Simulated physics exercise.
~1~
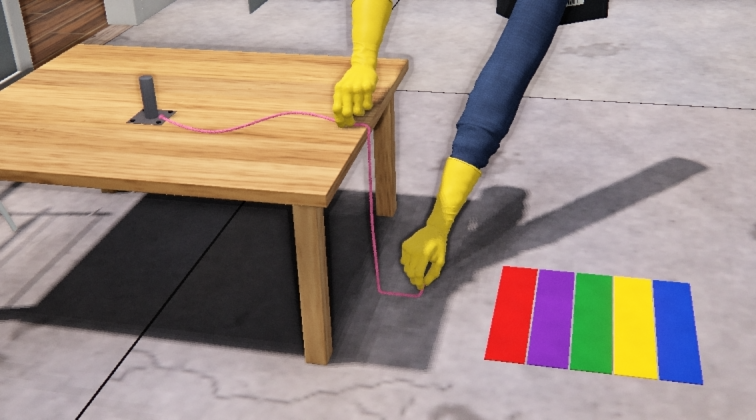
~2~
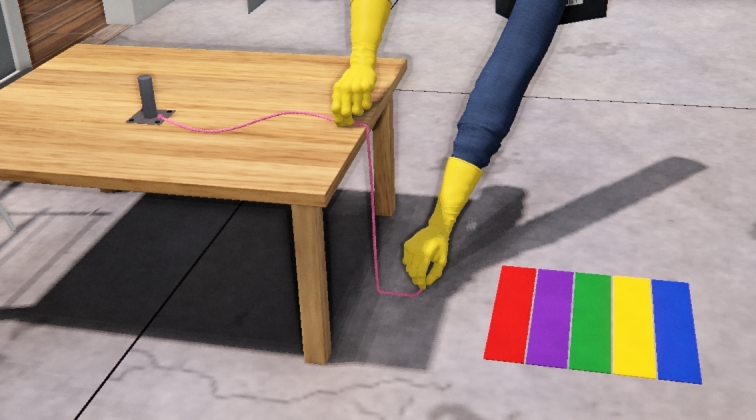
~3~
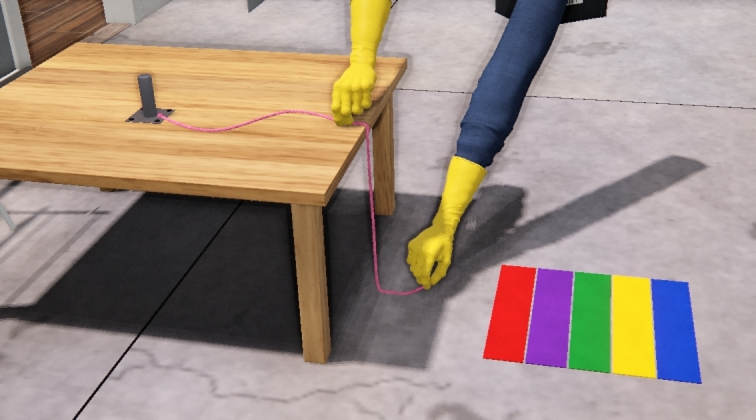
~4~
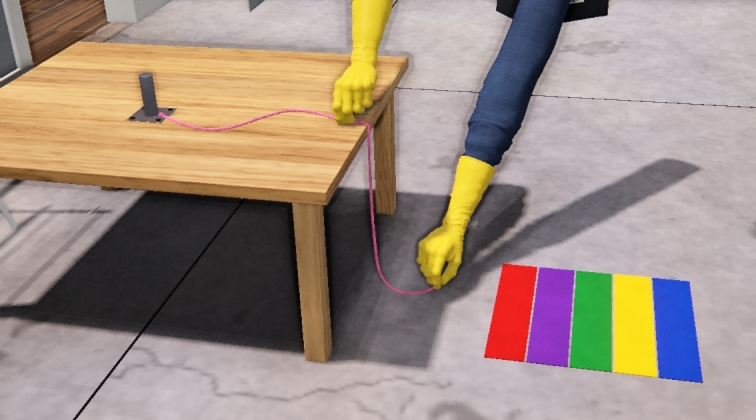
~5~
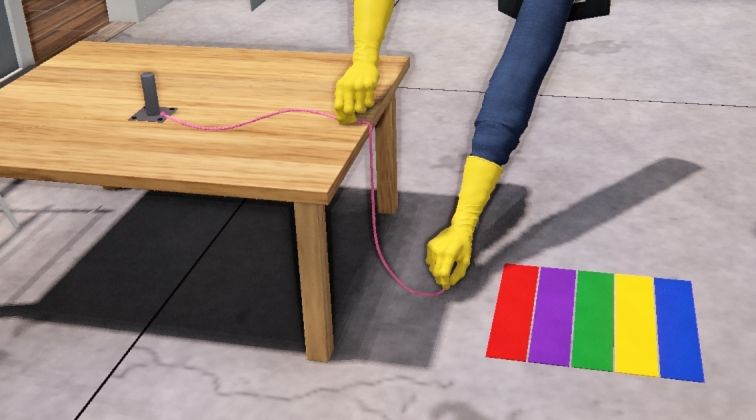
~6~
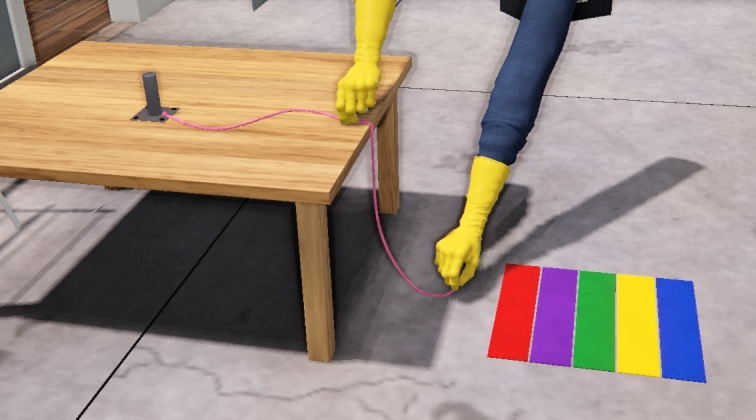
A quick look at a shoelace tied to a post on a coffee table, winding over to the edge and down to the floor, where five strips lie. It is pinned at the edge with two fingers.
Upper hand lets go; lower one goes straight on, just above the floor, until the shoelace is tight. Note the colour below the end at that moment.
Colour below: Green.
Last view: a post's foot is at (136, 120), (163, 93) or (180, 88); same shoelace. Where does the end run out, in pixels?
You'd get roughly (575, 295), (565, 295) and (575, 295), one for each try.
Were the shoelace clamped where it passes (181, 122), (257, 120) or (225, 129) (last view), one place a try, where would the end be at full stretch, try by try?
Pixel places, try by try: (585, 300), (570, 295), (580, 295).
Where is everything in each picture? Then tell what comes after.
In the first picture, end (423, 284); red (508, 342); purple (549, 347); green (592, 352); yellow (635, 357); blue (679, 362).
In the second picture, end (426, 284); shoelace through (181, 126) (247, 125) (318, 116) (368, 144) (374, 216) (377, 278).
In the third picture, end (430, 284).
In the fourth picture, end (440, 283); shoelace through (182, 124) (248, 123) (319, 114) (369, 143) (372, 214) (382, 276).
In the fifth picture, end (449, 284).
In the sixth picture, end (458, 285); shoelace through (185, 123) (251, 122) (322, 113) (372, 142) (377, 214) (402, 274).
Soon after, end near (520, 291); over red.
After that, end near (565, 296); over purple.
At the stop, end near (593, 298); over green. It halts on the green strip.
